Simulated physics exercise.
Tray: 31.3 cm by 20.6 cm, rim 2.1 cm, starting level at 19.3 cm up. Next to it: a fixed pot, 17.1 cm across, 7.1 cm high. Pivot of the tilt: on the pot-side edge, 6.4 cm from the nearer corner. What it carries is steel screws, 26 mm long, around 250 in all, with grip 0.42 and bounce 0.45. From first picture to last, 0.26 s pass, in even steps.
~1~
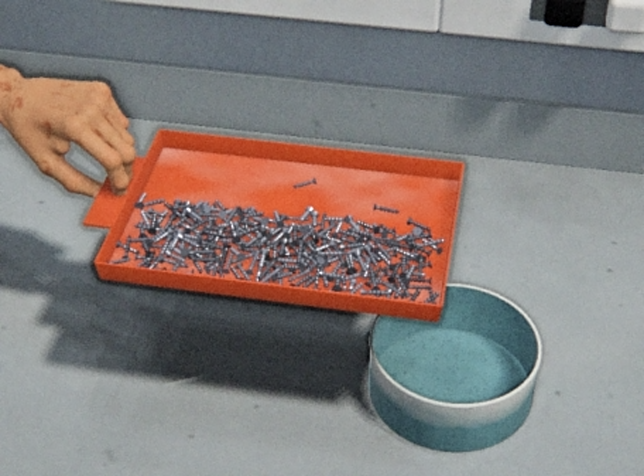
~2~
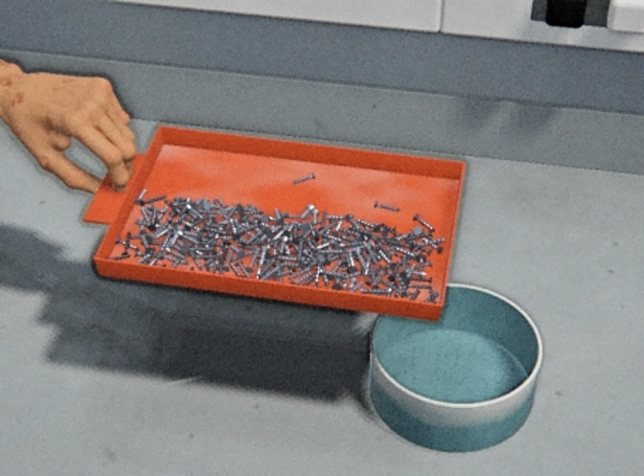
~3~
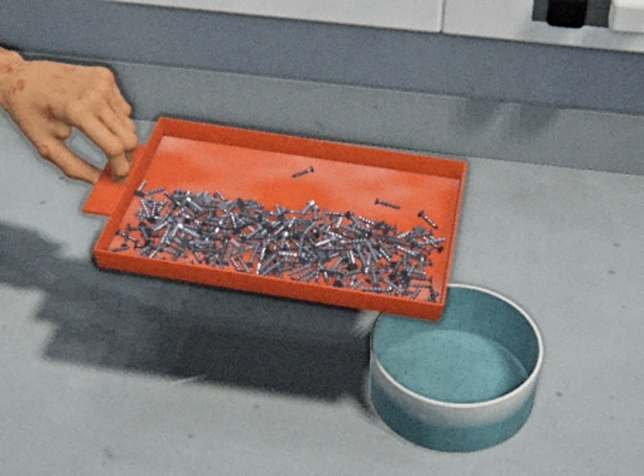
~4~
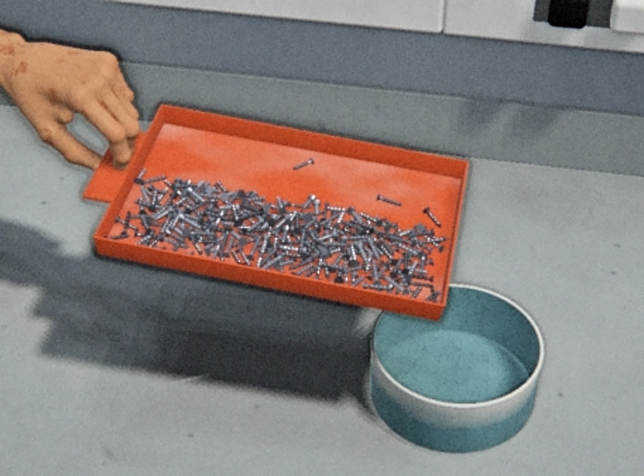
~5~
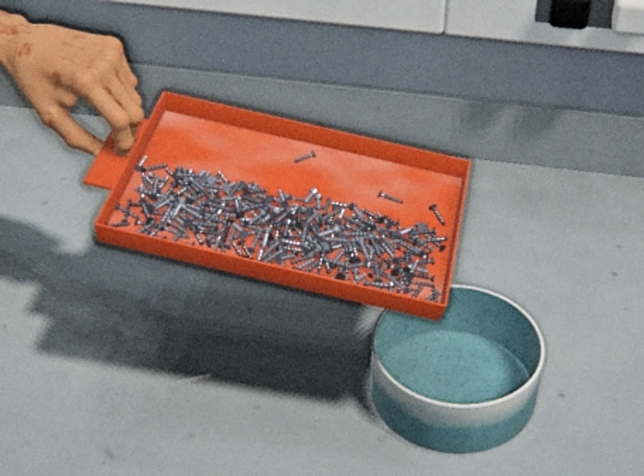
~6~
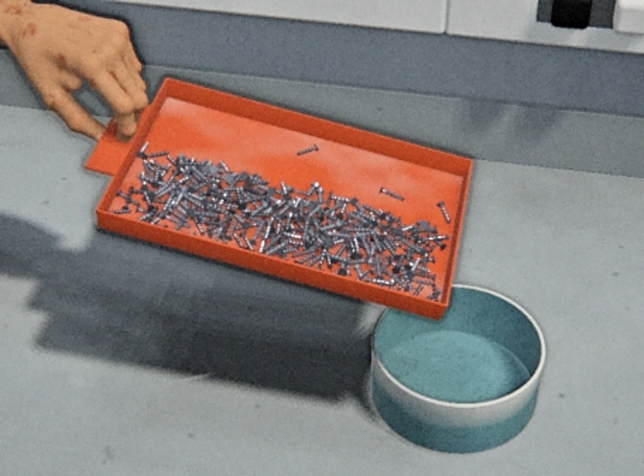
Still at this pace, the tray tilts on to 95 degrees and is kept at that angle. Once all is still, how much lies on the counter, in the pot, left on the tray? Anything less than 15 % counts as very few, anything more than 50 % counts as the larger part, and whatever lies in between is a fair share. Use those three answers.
Counter: A fair share. Pot: The larger part. Tray: Very few.
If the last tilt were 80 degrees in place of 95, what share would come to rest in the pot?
It would land at about 50 percent.
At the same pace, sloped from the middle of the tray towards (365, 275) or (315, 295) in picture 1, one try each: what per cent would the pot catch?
Estimate: Some 10 % and some 10 % respectively.
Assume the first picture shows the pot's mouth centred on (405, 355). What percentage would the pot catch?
Close to 20 in a hundred.
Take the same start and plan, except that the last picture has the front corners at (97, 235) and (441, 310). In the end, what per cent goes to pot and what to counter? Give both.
The pot gets 5 and the counter 95.
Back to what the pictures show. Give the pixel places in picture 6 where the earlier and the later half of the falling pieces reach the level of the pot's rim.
At about (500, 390), then at (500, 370).
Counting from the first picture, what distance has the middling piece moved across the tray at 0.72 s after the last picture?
About 12 cm.
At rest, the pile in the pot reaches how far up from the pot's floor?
It gets to about 3.0 cm.
Then, 0.72 s after the last picture, tilt 50 degrees; the tray holds 100 %, the pot 0 %.
Then, 1.21 s after the last picture, tilt 77 degrees; the tray holds 60 %, the pot 20 %.
Then, 1.76 s after the last picture, tilt 95 degrees; the tray holds 0 %, the pot 60 %.
In the end, counter 35 %, pot 65 %, tray 0 %.
